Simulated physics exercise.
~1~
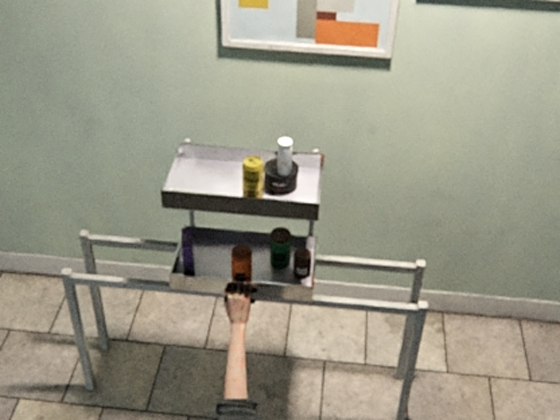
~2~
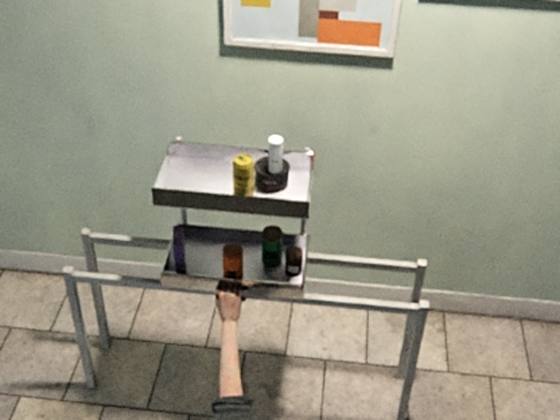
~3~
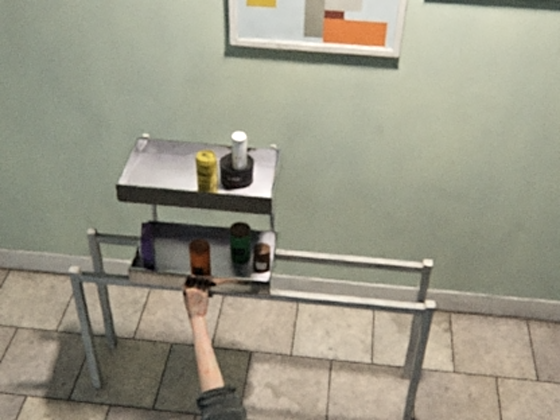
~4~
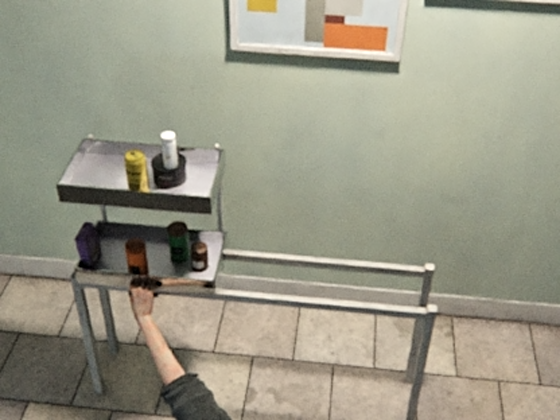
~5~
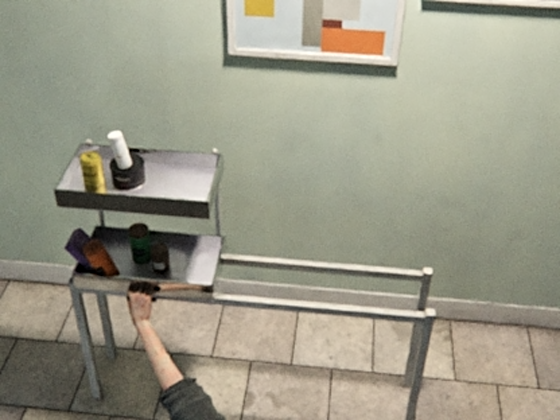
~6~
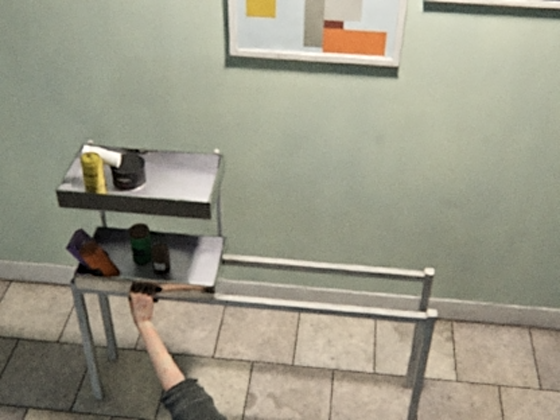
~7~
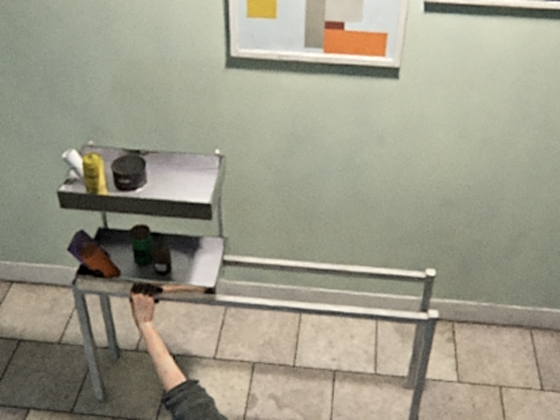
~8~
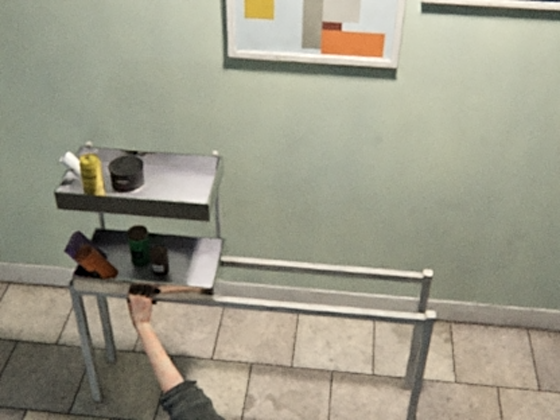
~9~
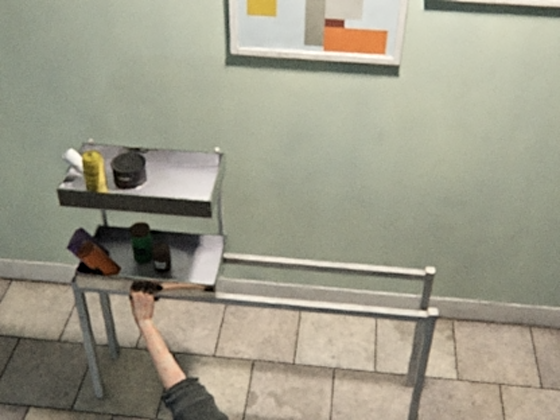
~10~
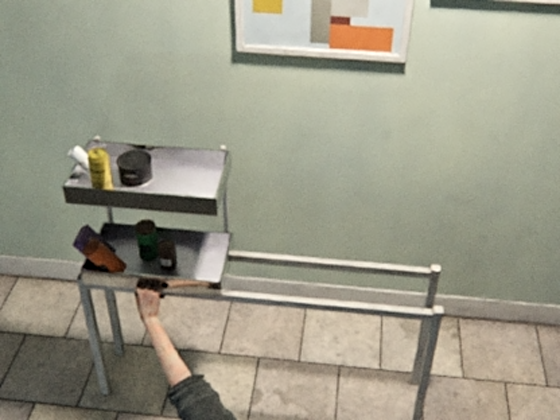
By a green wall, a hand slides a tray left; it stops and three items topple.
